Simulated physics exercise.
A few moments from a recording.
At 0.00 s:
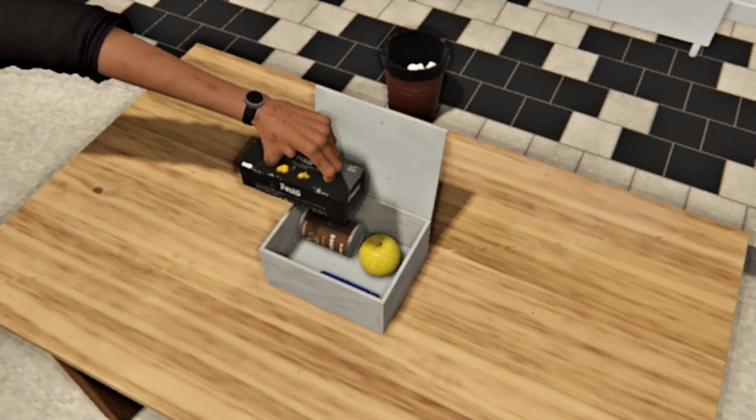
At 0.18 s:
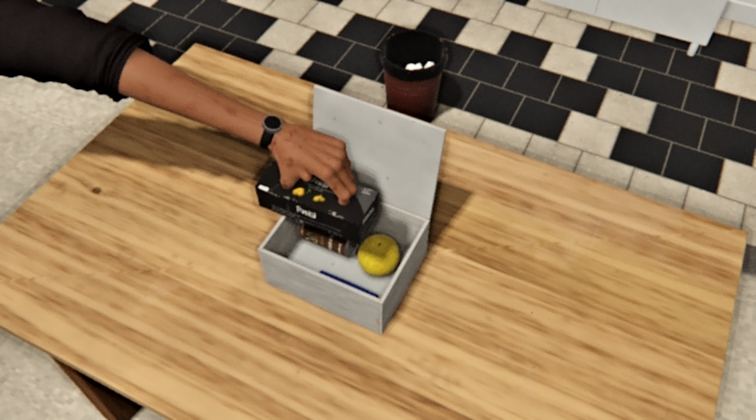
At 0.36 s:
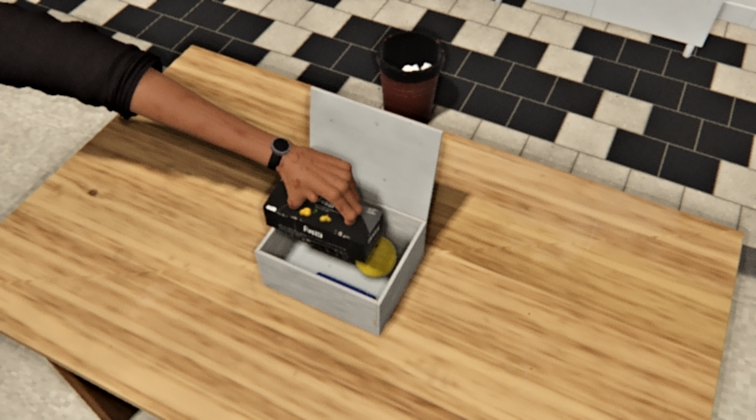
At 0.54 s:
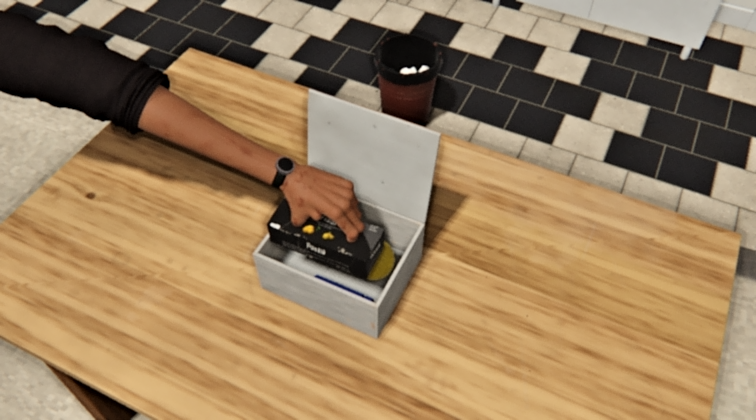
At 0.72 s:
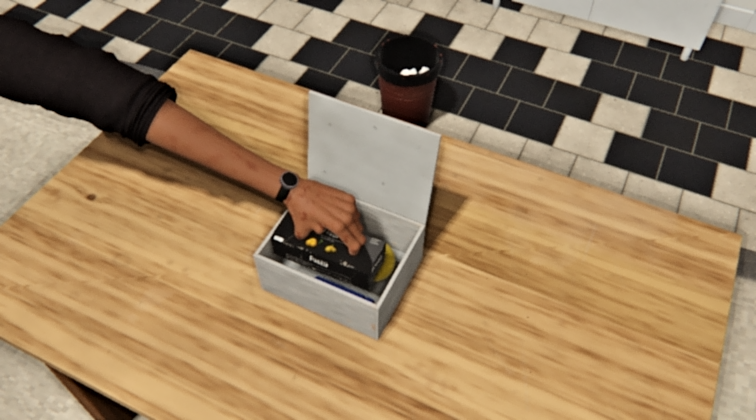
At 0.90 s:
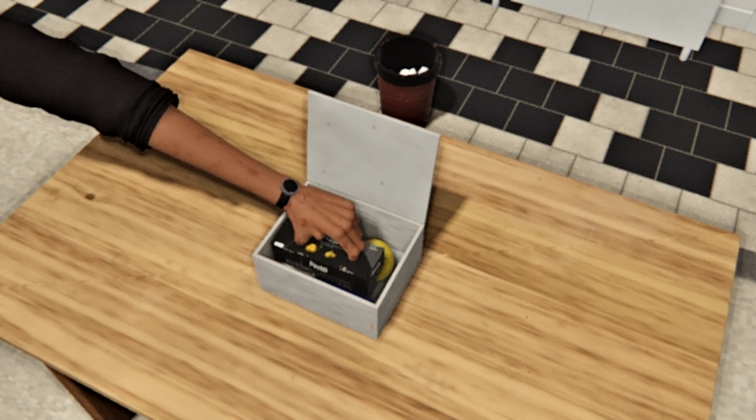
To begin with, a hand wearing a dark watch holds a black carton above an open pale box containing a brown tin, a yellow fruit and a blue item. The hand lowers the carton slightly rightward, covering the tin, then sets it inside beside the fruit, fingers still gripping it.
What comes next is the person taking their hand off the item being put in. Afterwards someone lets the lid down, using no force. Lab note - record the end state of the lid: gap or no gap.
The lid reaches the rim.
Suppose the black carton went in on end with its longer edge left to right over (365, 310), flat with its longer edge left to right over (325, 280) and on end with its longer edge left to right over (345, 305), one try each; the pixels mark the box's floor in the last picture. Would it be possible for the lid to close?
The first placement leaves the lid partly open, the second fully closed, and the third partly open.
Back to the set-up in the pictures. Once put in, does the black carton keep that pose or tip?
Observation: The black carton tilts over.
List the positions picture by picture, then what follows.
In the first frame, coming down; black carton (302, 177); brown tin (332, 231).
In the second frame, coming down; black carton (317, 199).
In the third frame, coming down; black carton (323, 219).
In the fourth frame, coming down; black carton (326, 236).
In the fifth frame, coming down; black carton (328, 248).
In the sixth frame, put in, still held; black carton (328, 254).
After 1.30 s, black carton turned 28° from how it was put near (332, 270).
After 2.30 s, lid 77° above the rim; black carton turned 43° from how it was put near (336, 269); yellow apple shifted a little; brown tin shifted a little.
After 2.60 s, lid 47° above the rim; black carton turned 43° from how it was put near (336, 269); yellow apple shifted a little; brown tin shifted a little.
After 2.80 s, lid 15° above the rim; black carton turned 43° from how it was put near (336, 269); yellow apple shifted a little; brown tin shifted a little.
In the end (3.4 s), lid shut; toppled in the box, black carton; the other 3 unmoved. At the end, from the last picture's camera, black carton near (336, 269).
